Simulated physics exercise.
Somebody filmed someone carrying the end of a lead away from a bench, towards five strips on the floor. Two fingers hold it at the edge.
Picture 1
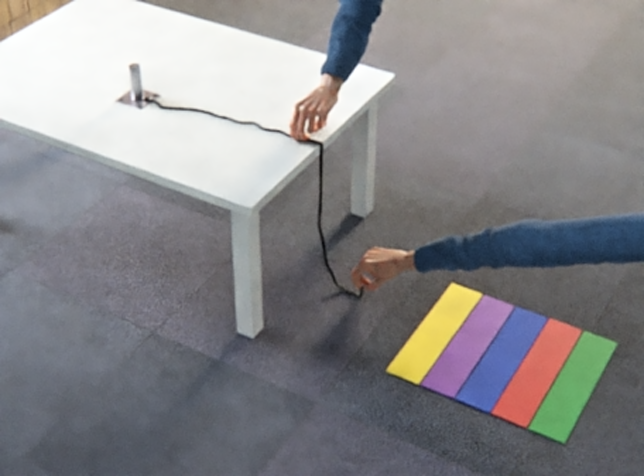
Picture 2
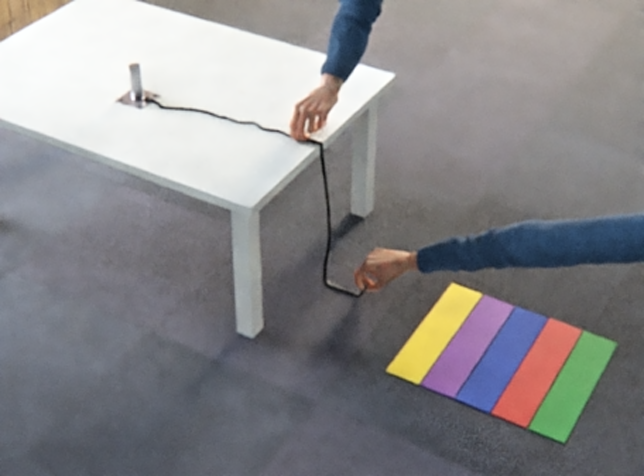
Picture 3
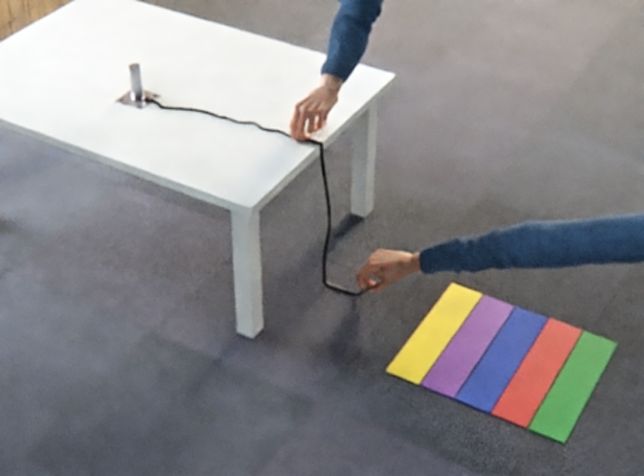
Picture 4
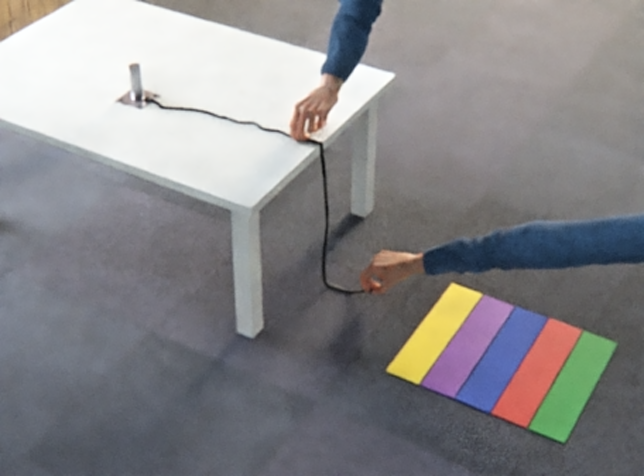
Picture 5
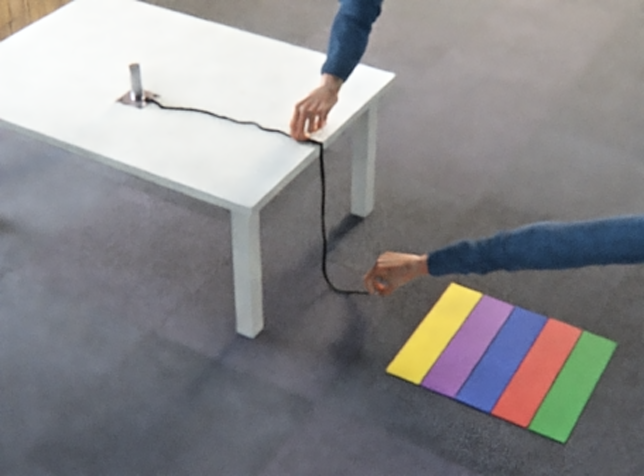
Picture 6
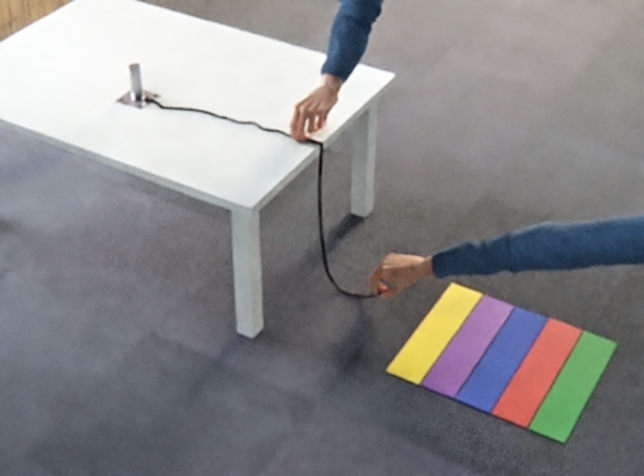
In the video, one hand presses a black cord against the edge of a white table while another hand, near the floor, draws the cord's end slightly right beside five coloured strips, and the hanging section shifts a little.
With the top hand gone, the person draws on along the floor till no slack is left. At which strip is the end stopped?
The end stops over the purple strip.
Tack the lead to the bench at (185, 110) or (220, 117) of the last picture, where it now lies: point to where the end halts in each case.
Try by try, around (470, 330) and (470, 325).
A little later, end near (408, 304); short of the strips.
Next, end near (449, 319); over yellow.
When it is tight, end near (474, 329); over purple. It gets as far as the purple strip.
